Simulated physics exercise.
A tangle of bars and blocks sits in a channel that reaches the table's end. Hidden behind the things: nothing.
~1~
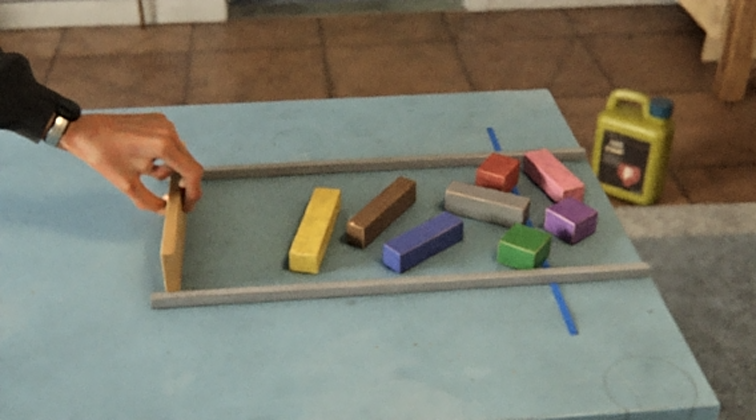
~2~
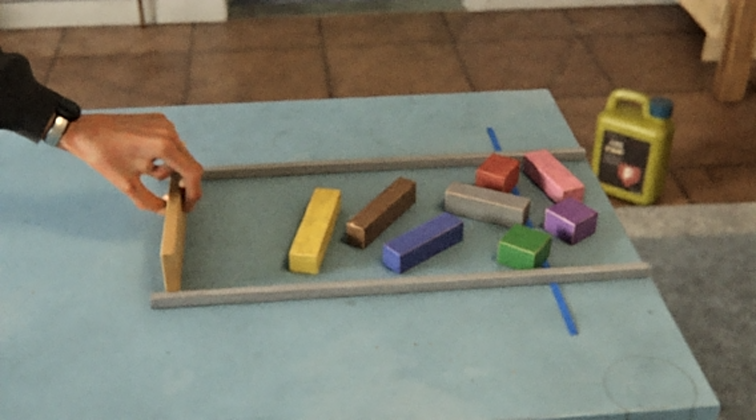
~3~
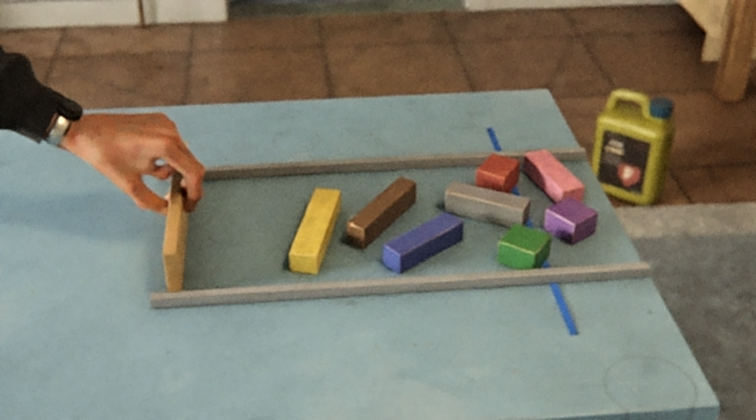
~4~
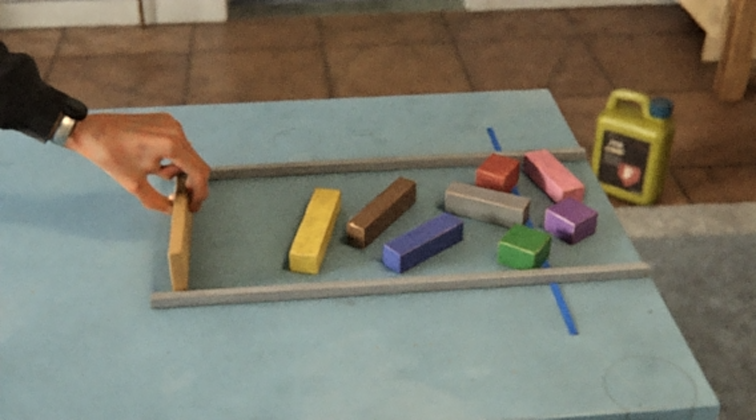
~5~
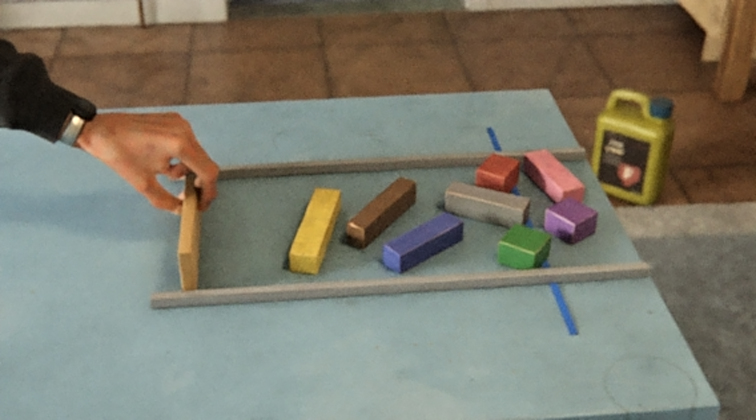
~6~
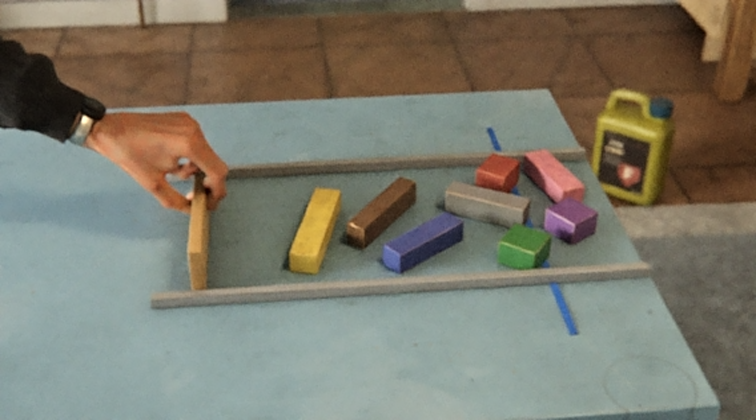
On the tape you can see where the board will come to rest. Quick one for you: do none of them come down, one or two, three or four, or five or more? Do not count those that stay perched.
The push is going to knock off a lone one or a pair.
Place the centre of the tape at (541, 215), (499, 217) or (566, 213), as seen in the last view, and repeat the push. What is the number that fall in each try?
So, one try after another, the floor gets 2, then 0, then 4.
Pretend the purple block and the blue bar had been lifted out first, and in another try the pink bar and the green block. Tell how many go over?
The first removal gives 0, the second gives 0.
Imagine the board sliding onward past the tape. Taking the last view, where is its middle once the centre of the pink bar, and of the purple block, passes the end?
The middle is at (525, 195) when it's the pink bar, and at (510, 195) when it's the purple block.
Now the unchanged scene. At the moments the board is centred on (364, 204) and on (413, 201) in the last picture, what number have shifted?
At the first point the count is 3, at the second it's 4.
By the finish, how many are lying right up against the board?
My count gives 1.
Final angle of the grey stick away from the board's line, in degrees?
It comes to around 30 degrees.
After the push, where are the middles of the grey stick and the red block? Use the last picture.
Near (599, 197) and (567, 166).
Soon after, none off yet; pink bar at rest near (553, 178); purple block at rest near (571, 221); red block at rest near (498, 177).
At rest, the number that fall off is one or two; fallen, purple block.
